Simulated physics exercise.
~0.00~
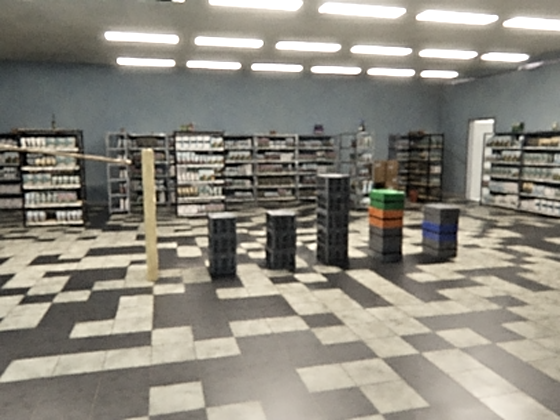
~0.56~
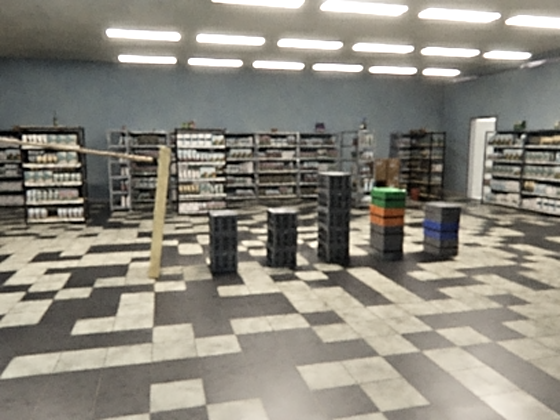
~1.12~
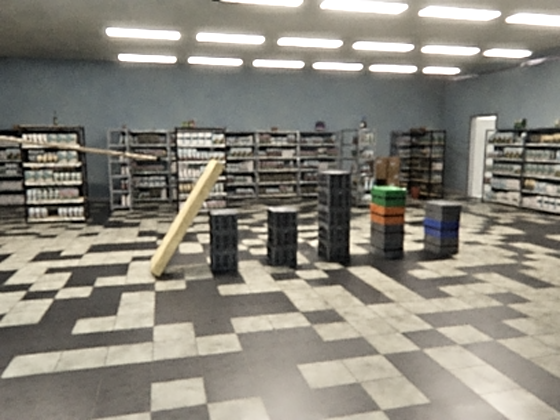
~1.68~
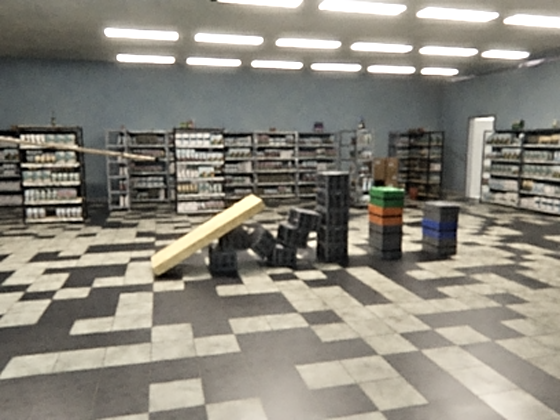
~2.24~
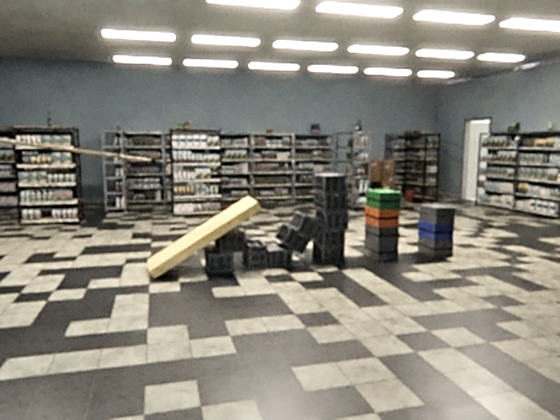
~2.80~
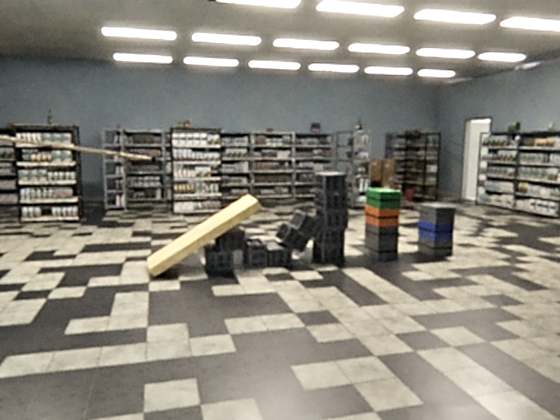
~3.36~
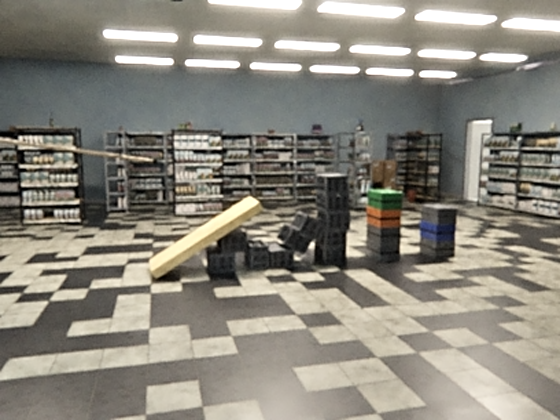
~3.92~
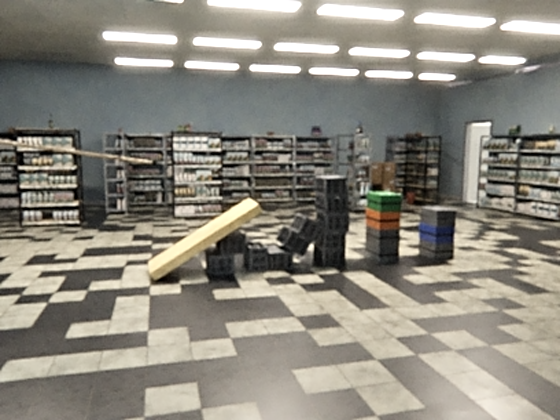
To begin with, a pale board stands upright at the left of a row of separate crate stacks on a checkered shop floor, mostly dark, with green, orange and blue crates toward the right. A thin pole reaches in from the left near the board's top, and the board begins tilting right. It leans over farther and drops against the nearest stacks, knocking the first two into disarray. Dark crates tumble and slump toward the tall middle stack, which stays standing. The board comes to rest slanted on the crates, while the green, orange and blue ones remain in place.
